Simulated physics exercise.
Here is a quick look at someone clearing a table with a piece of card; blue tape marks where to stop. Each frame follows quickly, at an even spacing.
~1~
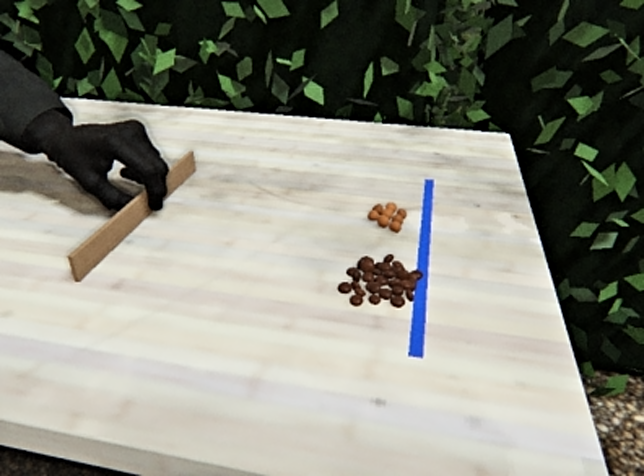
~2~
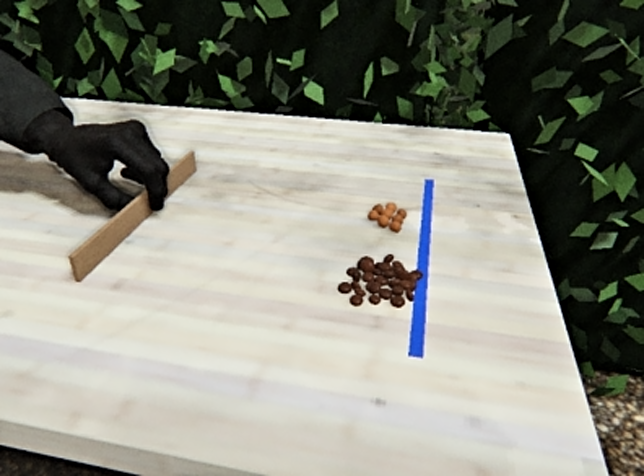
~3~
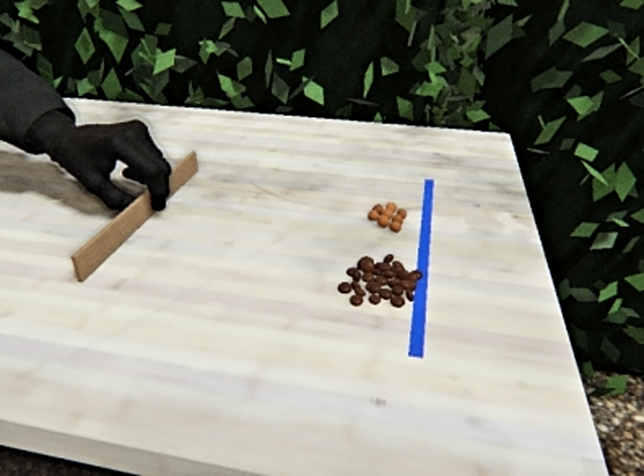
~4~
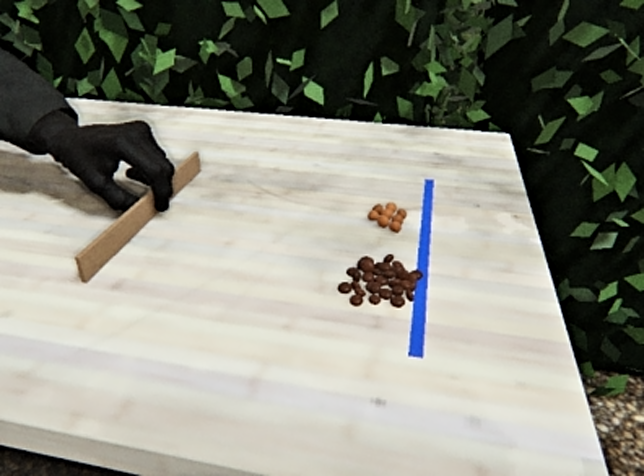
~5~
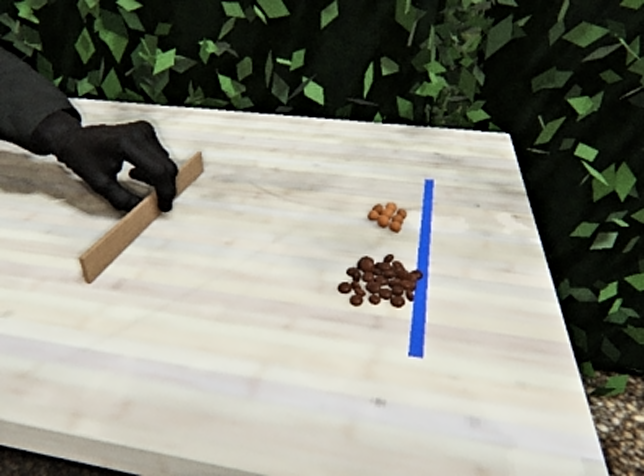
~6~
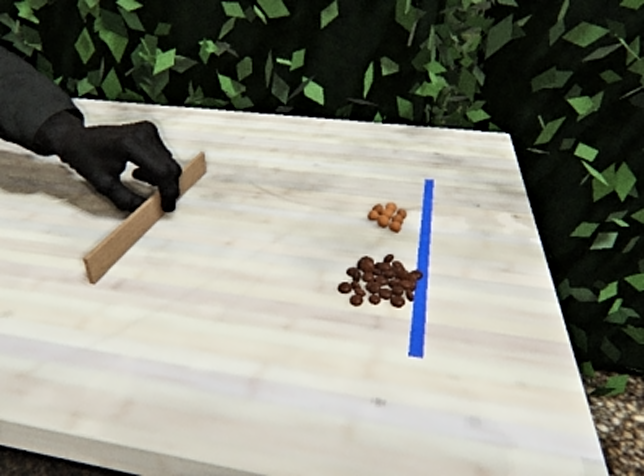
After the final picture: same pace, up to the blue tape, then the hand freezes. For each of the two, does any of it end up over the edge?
One by one: The nearer lot will manage to stay fully on the surface. The farther lot will manage to stay fully on the surface.
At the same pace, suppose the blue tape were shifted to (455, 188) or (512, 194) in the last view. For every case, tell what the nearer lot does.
Holds its place / loses some off the end.
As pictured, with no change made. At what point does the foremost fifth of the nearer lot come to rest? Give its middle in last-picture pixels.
That fifth finishes close to (478, 293).
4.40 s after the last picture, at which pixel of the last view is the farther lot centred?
About (441, 222).
Then, 2.19 s later than the last frame, piece of card still moving, near (290, 210); nearer lot all on the table, its front near (416, 275); farther lot all on the table, its front near (401, 214).
Then, 4.40 s later than the last frame, piece of card stopped at the blue tape; nearer lot all on the table, its front near (480, 286); farther lot all on the table, its front near (451, 228).
Then, 4.68 s later than the last frame, piece of card stopped at the blue tape; nearer lot all on the table, its front near (480, 286); farther lot all on the table, its front near (451, 220).
When it is over, piece of card stopped at the blue tape; nearer lot all on the table, its front near (480, 286); farther lot all on the table, its front near (451, 220).
